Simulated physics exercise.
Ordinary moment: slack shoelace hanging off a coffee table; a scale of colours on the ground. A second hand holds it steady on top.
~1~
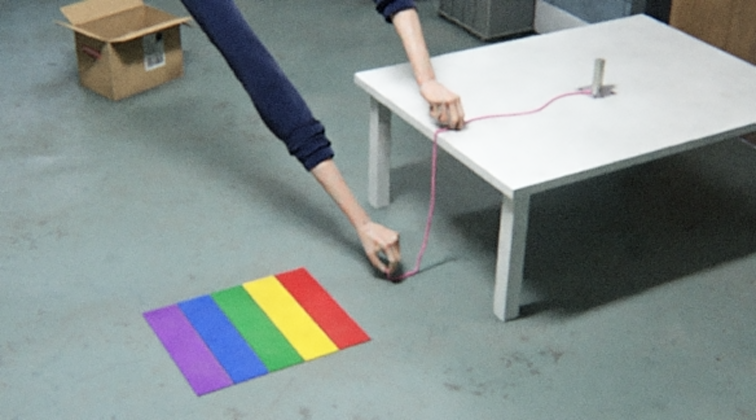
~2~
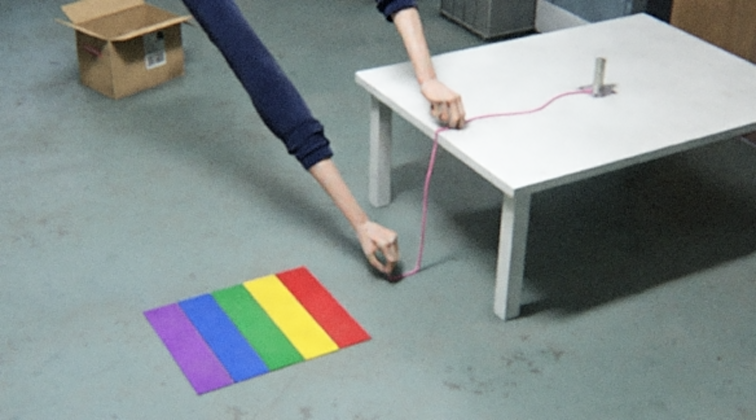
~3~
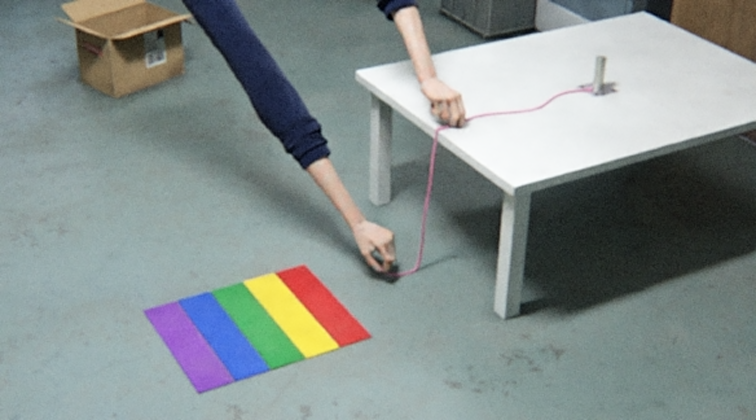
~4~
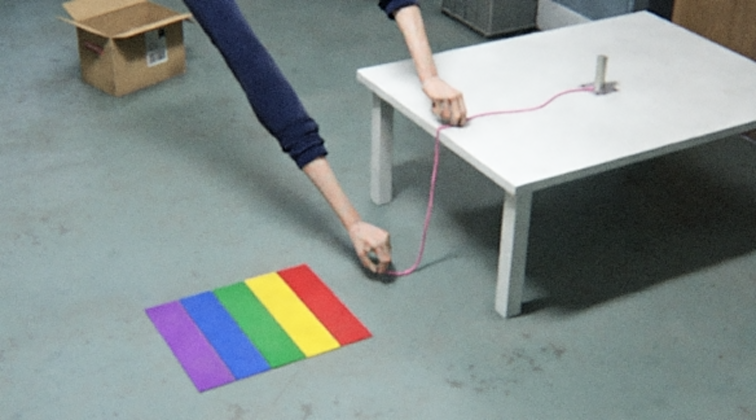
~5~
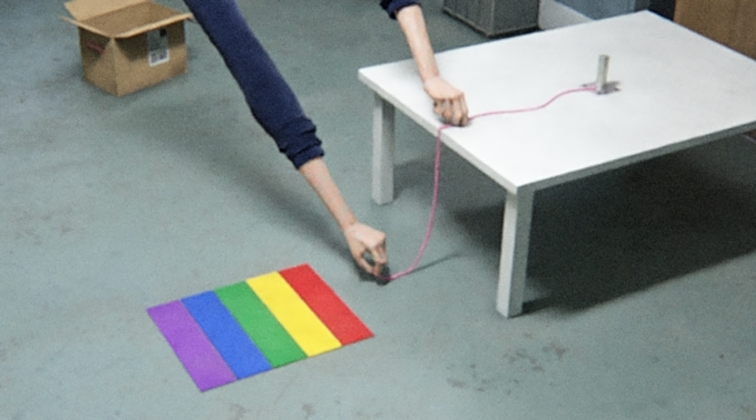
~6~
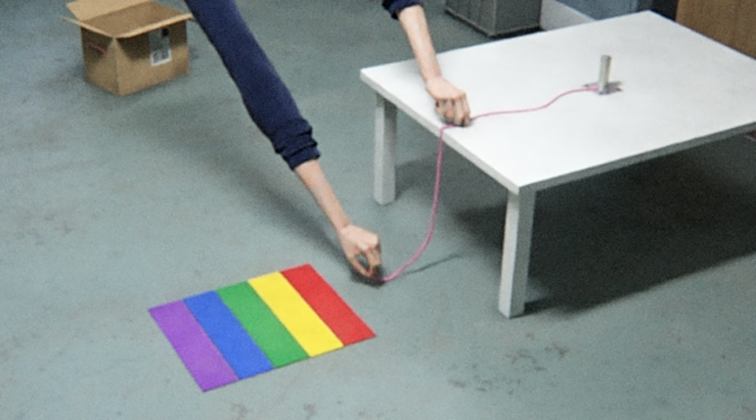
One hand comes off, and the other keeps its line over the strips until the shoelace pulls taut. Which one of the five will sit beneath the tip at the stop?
The yellow strip will.
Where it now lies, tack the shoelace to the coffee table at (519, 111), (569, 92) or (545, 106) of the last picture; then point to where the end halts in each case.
In order of the tries: About (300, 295), then (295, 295), then (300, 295).
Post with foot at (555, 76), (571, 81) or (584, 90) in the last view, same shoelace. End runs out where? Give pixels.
First close to (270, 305), next close to (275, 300), last close to (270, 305).
Soon after, end near (350, 279); short of the strips.
Then, end near (314, 290); over red.
At full stretch, end near (293, 296); over yellow. The yellow one.
